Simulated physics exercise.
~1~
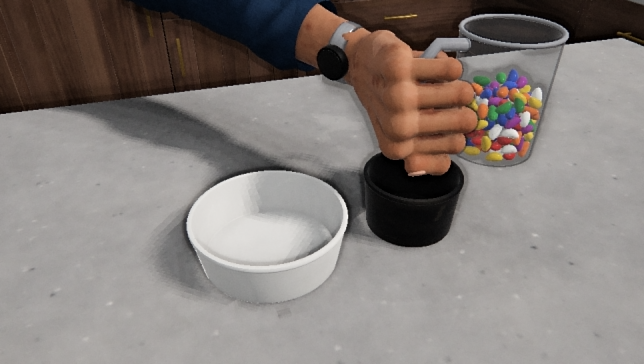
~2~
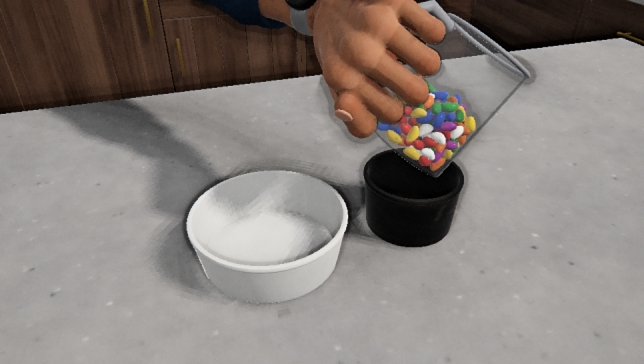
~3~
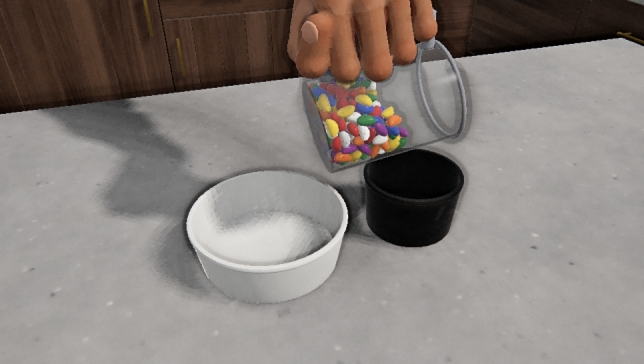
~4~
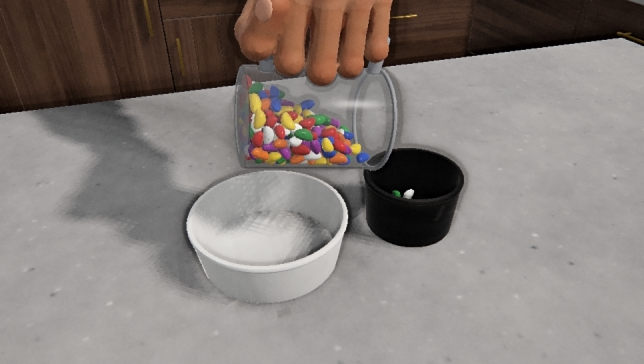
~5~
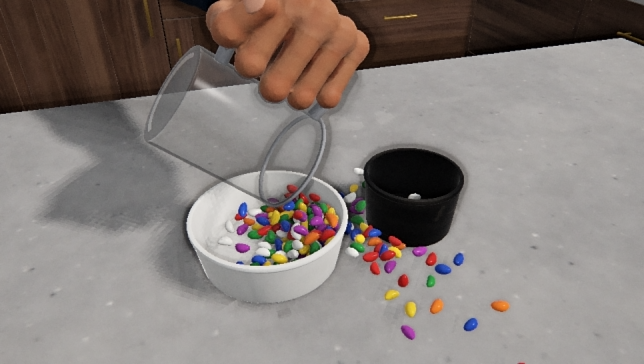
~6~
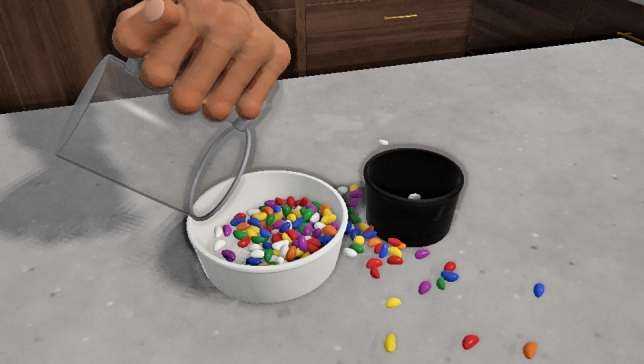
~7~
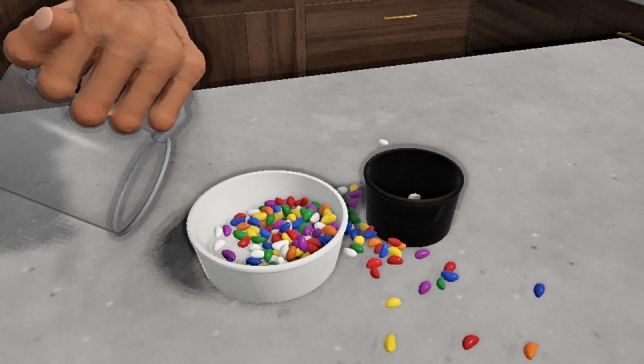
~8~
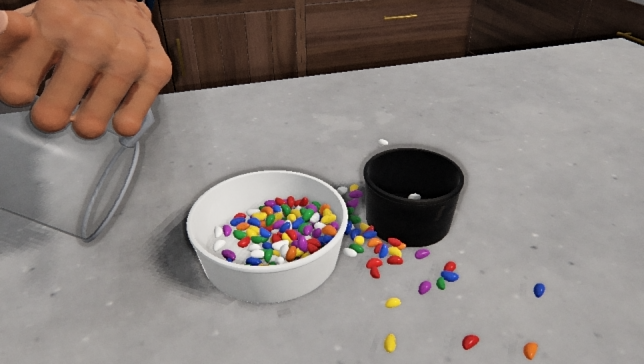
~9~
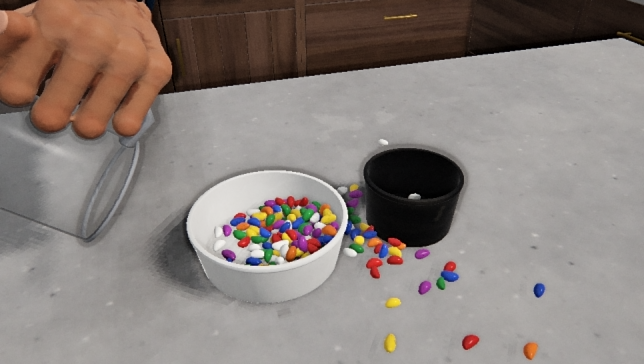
Colorful jelly beans spilled from a clear cup as a hand tipped it while moving left over a black dish and a white one; most landed in the white dish, a few in the black, and the rest lay scattered on the counter.
